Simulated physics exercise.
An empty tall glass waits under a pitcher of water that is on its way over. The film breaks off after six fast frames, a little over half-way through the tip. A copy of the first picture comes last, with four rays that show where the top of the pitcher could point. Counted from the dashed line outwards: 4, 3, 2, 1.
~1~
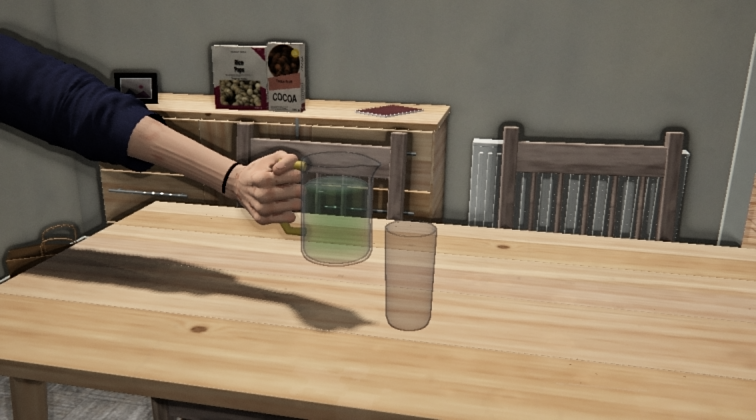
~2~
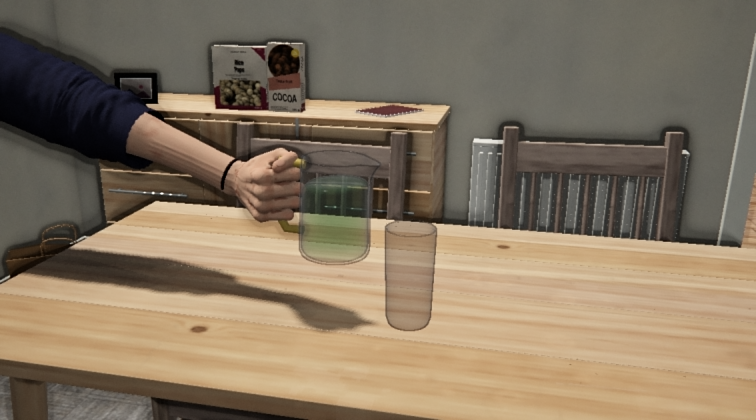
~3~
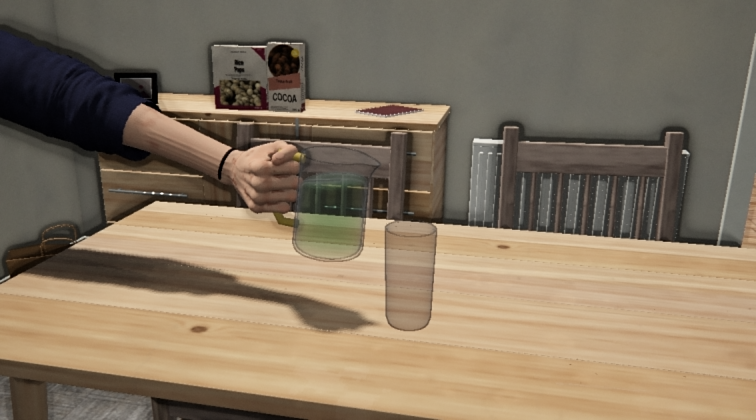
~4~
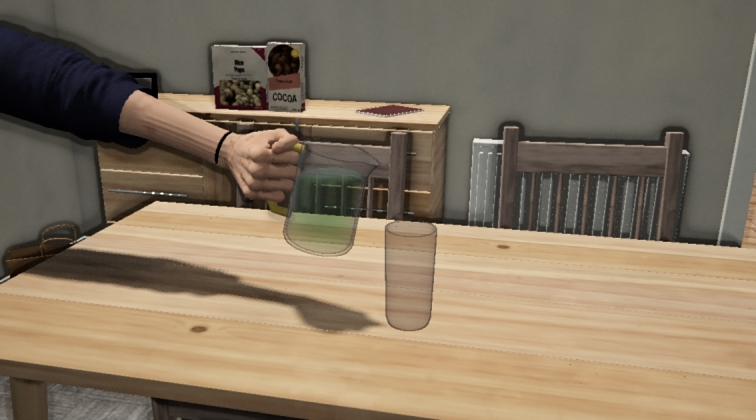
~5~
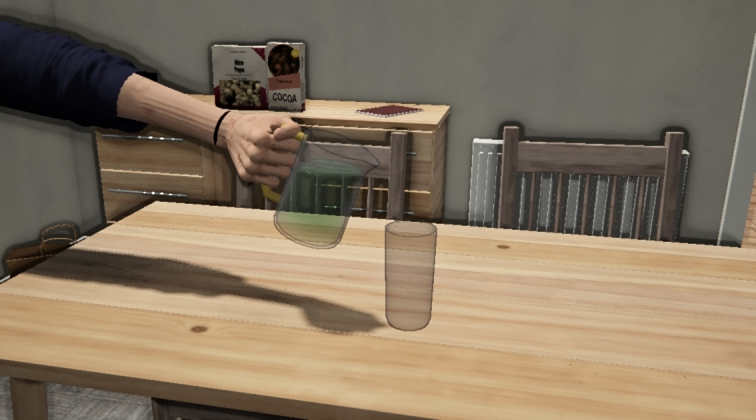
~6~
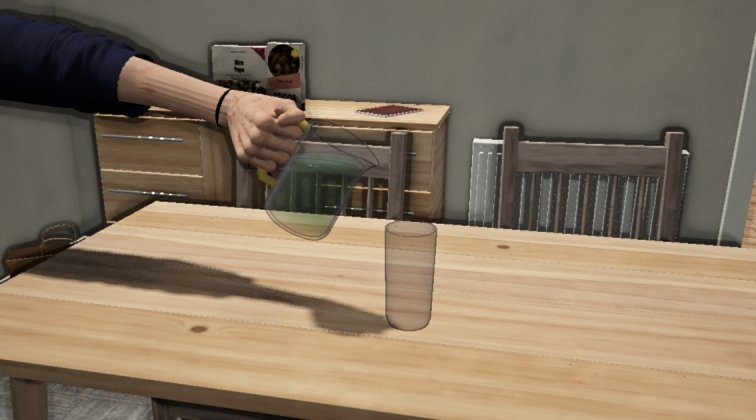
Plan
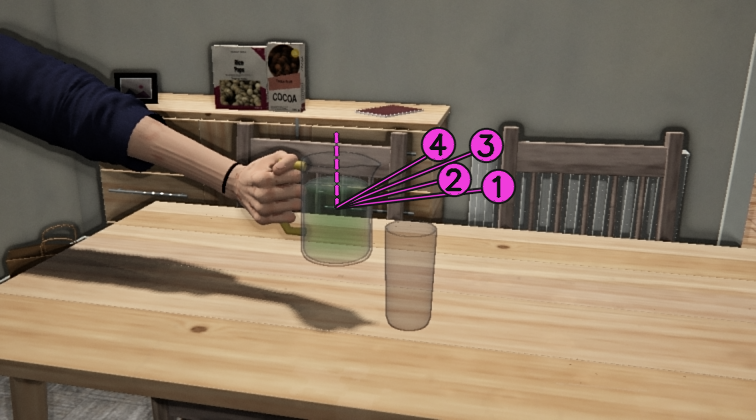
An arm in a dark blue sleeve reaches in from the left over a pale wooden table, seen from slightly above by a still camera in a grey-walled room. Its hand grips a clear pitcher of greenish liquid, left of an empty tall glass, with a chair and a cabinet behind. The hand rises slightly and steadily tilts the pitcher rightward, while the glass stays still and nothing pours.
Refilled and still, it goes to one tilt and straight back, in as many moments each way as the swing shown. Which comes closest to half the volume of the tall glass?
Use mark 3.
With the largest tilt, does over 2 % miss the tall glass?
Yes.
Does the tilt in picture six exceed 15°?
Yes.
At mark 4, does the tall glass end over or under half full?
Under.
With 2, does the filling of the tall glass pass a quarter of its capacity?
Yes, it does.
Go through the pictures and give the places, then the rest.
In the first picture, upright, lip at (379, 164); rim of the tall glass round (411, 228); nothing has left yet.
In the second picture, upright, lip at (379, 164); nothing has left yet.
In the third picture, tipped about 6°, lip at (379, 164); nothing has left yet.
In the fourth picture, tipped about 12°, lip at (379, 164); nothing has left yet.
In the fifth picture, tipped about 20°, lip at (378, 164); nothing has left yet.
In the sixth picture, tipped about 29°, lip at (378, 164); nothing has left yet.
On the marked copy, 1 at (481, 190); 2 at (437, 181); 3 at (471, 153); 4 at (425, 156).
Choosing 1, the tall glass ends with about 69 % of what it can hold; 15 % of the water is spilt.
Choosing 2, the tall glass ends with about 66 % of what it can hold.
Choosing 3, the tall glass ends with about 46 % of what it can hold.
Choosing 4, the tall glass ends with about 28 % of what it can hold.
